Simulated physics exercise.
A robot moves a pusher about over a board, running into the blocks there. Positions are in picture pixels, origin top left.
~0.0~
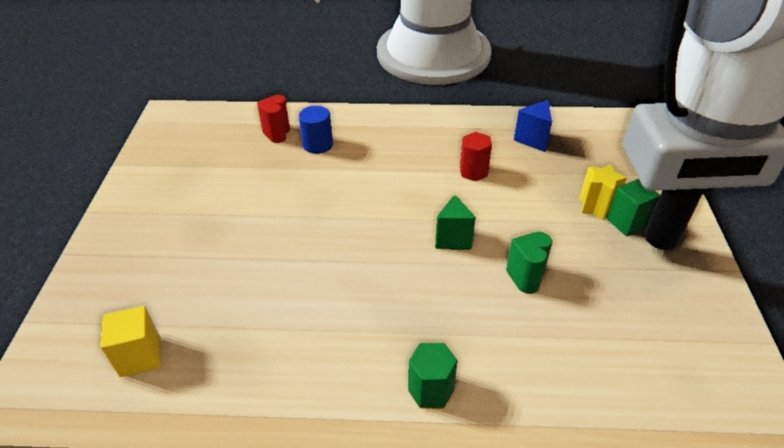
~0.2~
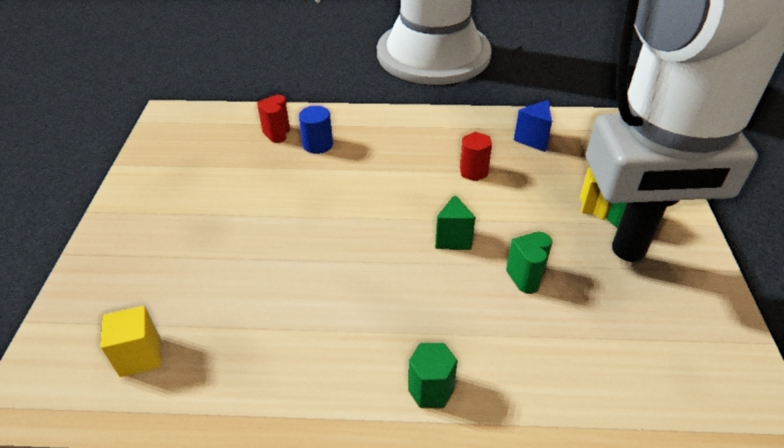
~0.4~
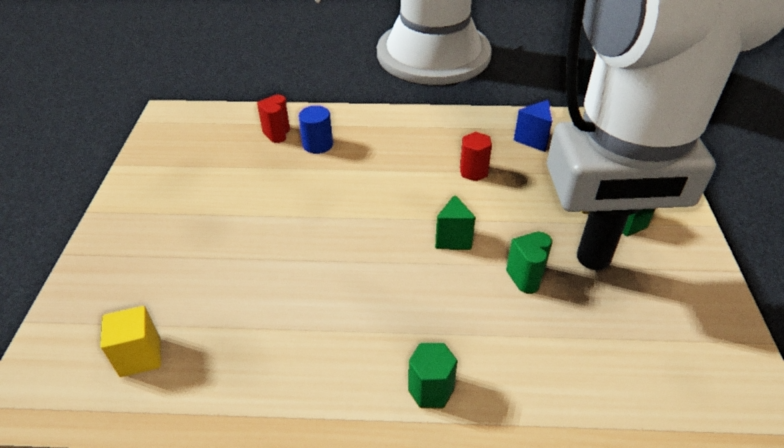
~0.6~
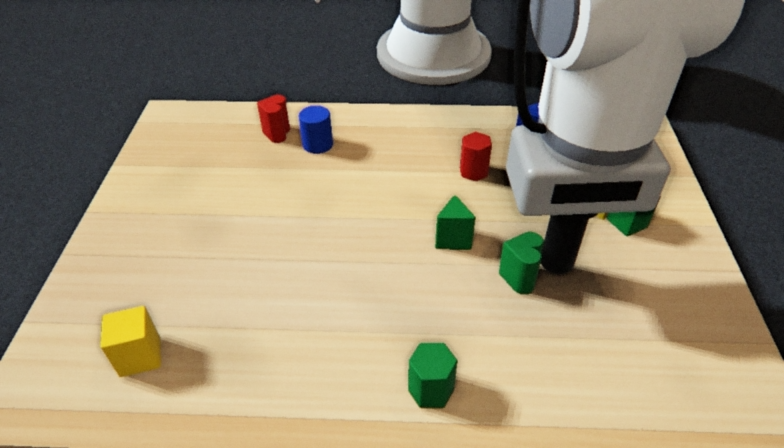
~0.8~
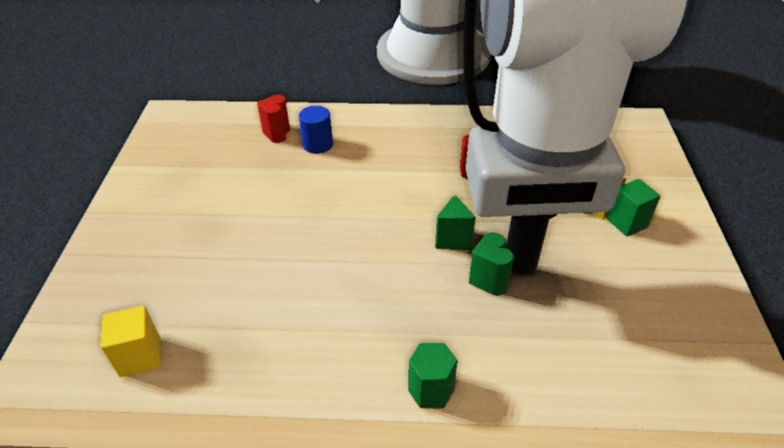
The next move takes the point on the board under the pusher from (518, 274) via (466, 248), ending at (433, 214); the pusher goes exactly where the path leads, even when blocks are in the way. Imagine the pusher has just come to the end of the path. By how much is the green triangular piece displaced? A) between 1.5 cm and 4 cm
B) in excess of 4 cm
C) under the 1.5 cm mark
The correct letter is B.
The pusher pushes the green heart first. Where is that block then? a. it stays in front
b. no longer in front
The correct letter is b.
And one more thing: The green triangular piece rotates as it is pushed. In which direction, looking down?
Looking down: Anticlockwise.
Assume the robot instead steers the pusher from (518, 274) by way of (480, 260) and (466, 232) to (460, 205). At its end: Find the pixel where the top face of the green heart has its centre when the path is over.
It sits at (467, 247).
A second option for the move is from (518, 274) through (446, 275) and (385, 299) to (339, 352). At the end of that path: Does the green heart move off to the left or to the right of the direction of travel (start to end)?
Its shift is rightward.
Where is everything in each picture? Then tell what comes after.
The first frame shows lower end of the pusher (661, 240), tops of blocks, green triangular piece (456, 209), red hexagon (477, 140), green heart (534, 245).
The second frame shows pusher (628, 251), blocks as before.
The third frame shows pusher (593, 259), blocks as before.
The fourth frame shows pusher (556, 263), green heart (527, 246).
The fifth frame shows pusher (520, 264), green triangular piece (456, 209), red hexagon hidden, green heart (494, 248).
The first path, step by step. One third of the way, pusher (483, 247); green heart (473, 246), turned 45° anticlockwise.
Two thirds of the way, pusher (454, 227); green triangular piece (424, 195), turned 30° anticlockwise; green heart (473, 246), turned 45° anticlockwise.
At the end, pusher (434, 203); green triangular piece (408, 186), turned 105° anticlockwise; red hexagon not moved; green heart (473, 246), turned 45° anticlockwise.
